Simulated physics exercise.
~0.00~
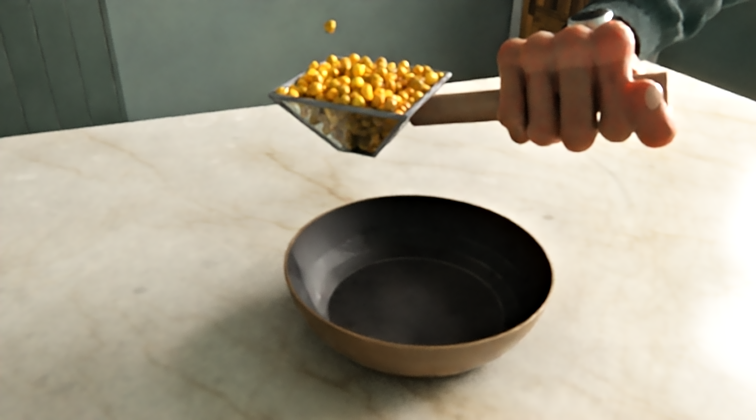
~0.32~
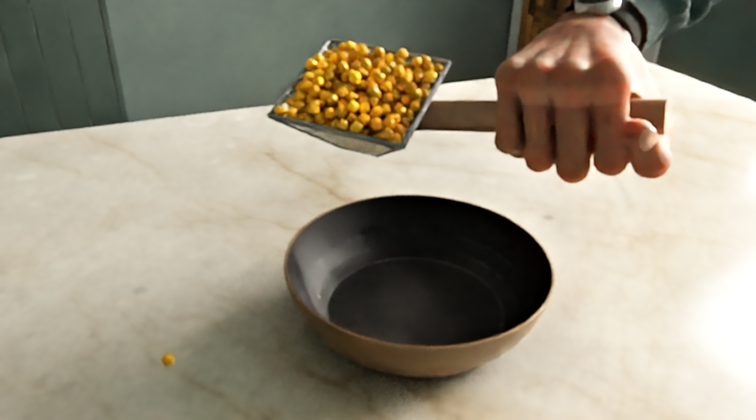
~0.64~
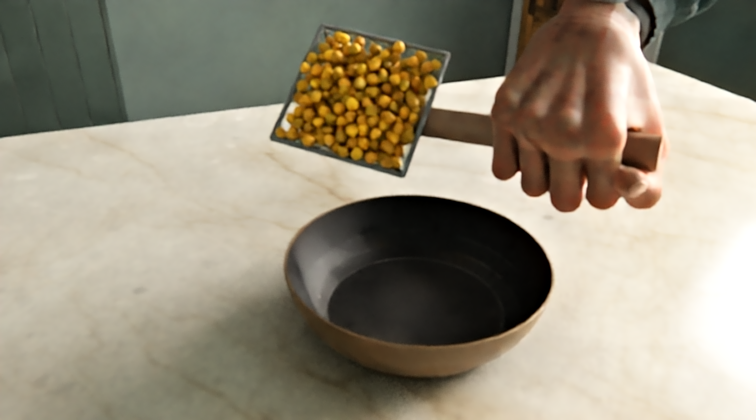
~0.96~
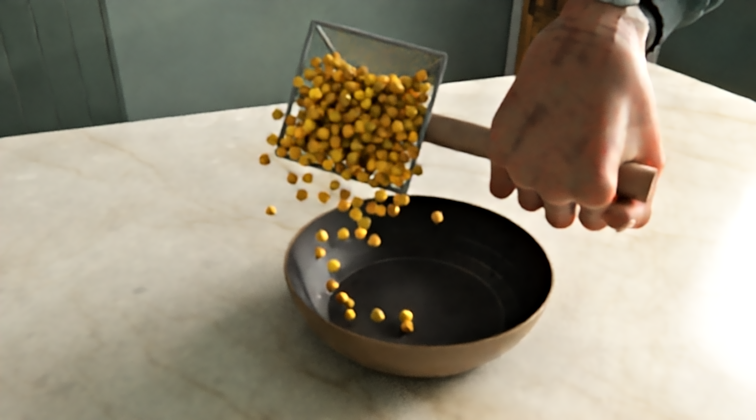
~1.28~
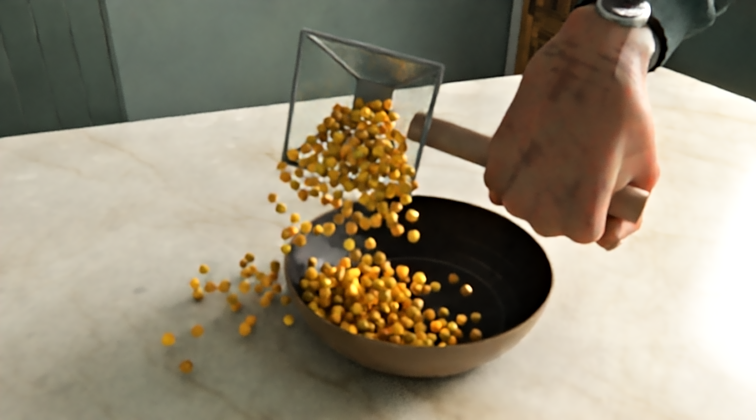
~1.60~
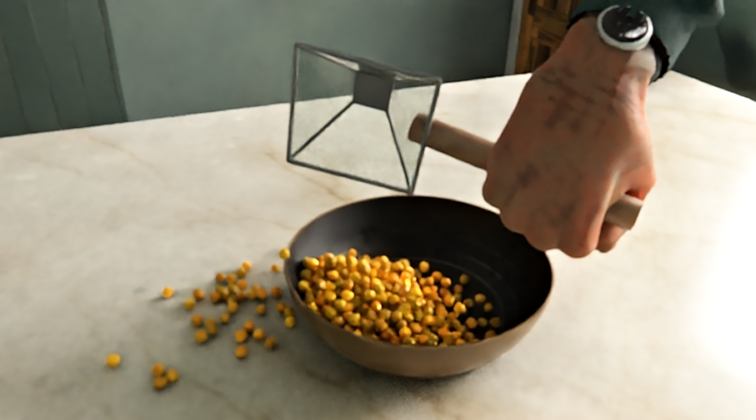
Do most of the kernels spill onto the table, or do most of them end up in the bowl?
Most of them end up in the bowl, forming a heap that leaves part of it bare. A smaller number scatter on the table to its left.
